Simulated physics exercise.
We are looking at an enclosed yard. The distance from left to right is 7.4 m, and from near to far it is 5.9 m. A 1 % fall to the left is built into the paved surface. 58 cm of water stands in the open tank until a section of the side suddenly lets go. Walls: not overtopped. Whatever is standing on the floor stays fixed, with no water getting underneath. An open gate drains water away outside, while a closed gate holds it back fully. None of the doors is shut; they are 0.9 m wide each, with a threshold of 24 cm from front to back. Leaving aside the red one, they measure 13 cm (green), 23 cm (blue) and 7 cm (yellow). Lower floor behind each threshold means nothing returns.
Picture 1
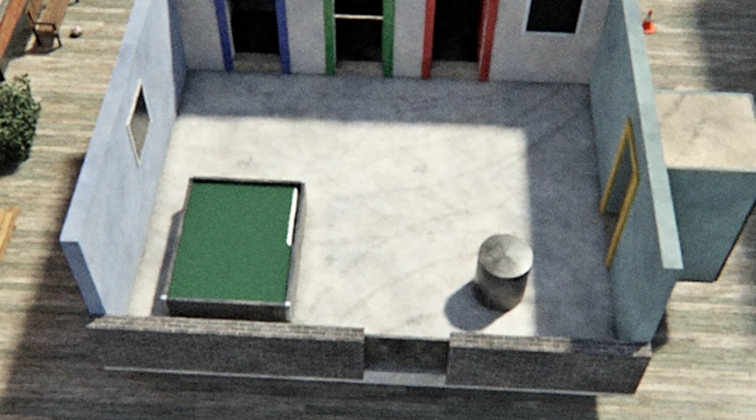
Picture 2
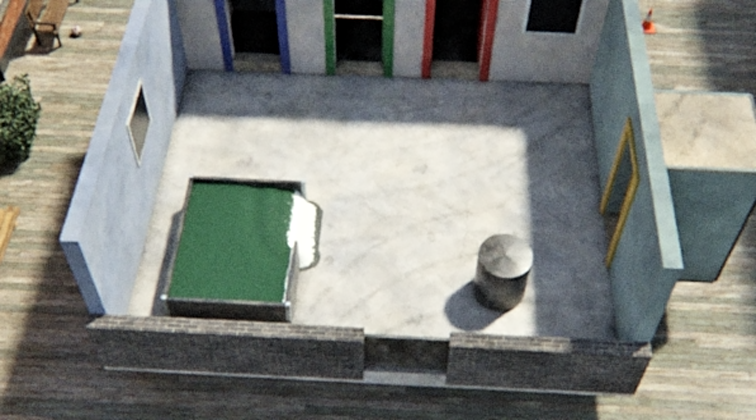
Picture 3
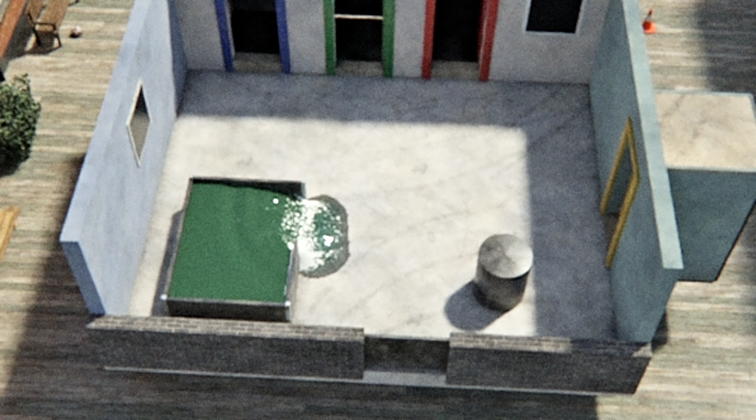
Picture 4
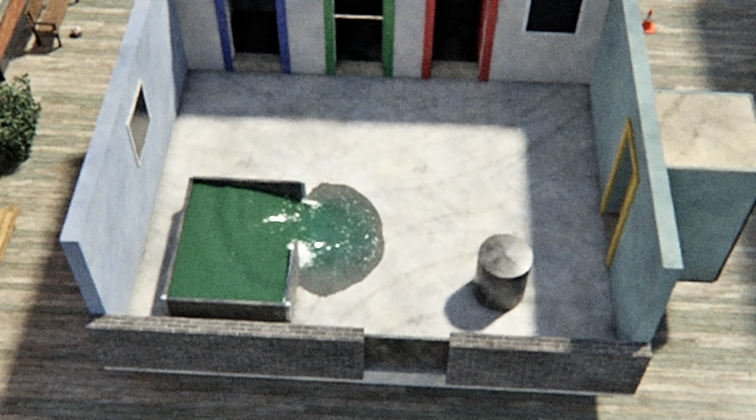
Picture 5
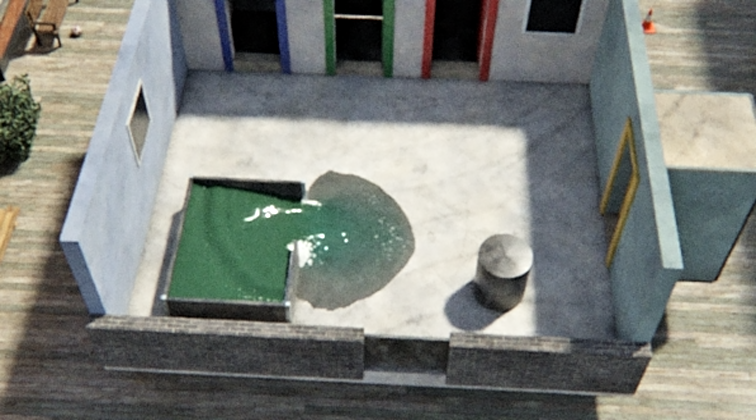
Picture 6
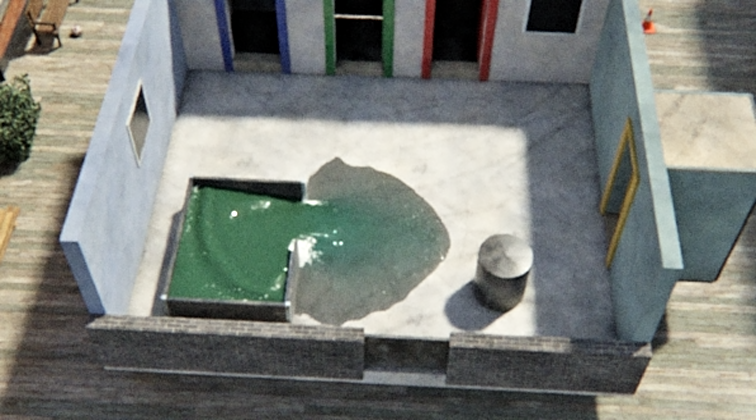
Green water pouring through a gap in the right side of an open tank, spreading rightward across a pale walled yard.
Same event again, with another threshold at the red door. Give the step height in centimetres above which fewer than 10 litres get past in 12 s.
7 cm.
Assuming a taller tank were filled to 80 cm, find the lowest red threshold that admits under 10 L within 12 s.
Around 10.5 cm high.
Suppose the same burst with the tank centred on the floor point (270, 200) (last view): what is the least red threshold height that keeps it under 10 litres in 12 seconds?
It must be around 11.0 cm tall.
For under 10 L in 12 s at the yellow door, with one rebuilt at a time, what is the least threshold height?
At yellow, roughly 16 cm.
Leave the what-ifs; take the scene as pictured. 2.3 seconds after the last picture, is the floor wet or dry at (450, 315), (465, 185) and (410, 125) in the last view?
Status: Submerged / submerged / submerged.
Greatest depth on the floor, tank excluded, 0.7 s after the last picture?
Max depth: Around 29 cm.
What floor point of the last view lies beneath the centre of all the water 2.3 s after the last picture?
I'd put it close to (363, 238).
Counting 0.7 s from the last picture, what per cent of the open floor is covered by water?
Approximately 30 % of it.
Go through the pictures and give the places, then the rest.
The open tank at (238, 241) is whole and still, 58 cm deep; the red door at (458, 38) is dry, in the first picture.
The gap is at (300, 230), the front 0.2 m out at (312, 263); the back of the open tank holds 58 cm, in the second picture.
The front is at (343, 252), 0.7 m from the gap at (300, 230); 0.8 m2 of floor is wet, 58 cm left at the back, in the third picture.
Water pours out at (300, 231) and has run 1.3 m, to (377, 254); about 7 cm deep outside, 58 cm at the back, in the fourth picture.
The gap is at (300, 231), the front 1.7 m out at (408, 252); the back of the open tank holds 58 cm, in the fifth picture.
Water pours out at (300, 230) and has run 2.3 m, to (445, 242); about 4 cm deep outside, 53 cm at the back; 2.7 m in a straight line remain to the red door at (458, 38), in the sixth picture.
Then, 0.7 s after the last picture water covers 30 % of the floor, deepest (29 cm) near (316, 227); it has not reached the red door.
Then, 2.3 s after the last picture water covers 60 % of the floor, deepest (20 cm) near (604, 222); 9 cm at the red door, 0 litres in over its 21 cm threshold.
Then, 11.3 s after the last picture water covers 95 % of the floor, deepest (12 cm) near (181, 101); 5 cm at the red door, 0 litres in over its 21 cm threshold.
At the red door as built, the water peaked near 10 cm, 4.9 s after the last picture.
With a threshold of 6 cm, 16 litres would have come in within the 12 s; with 8 cm, 4 litres. So under 10 litres takes about 7 cm.
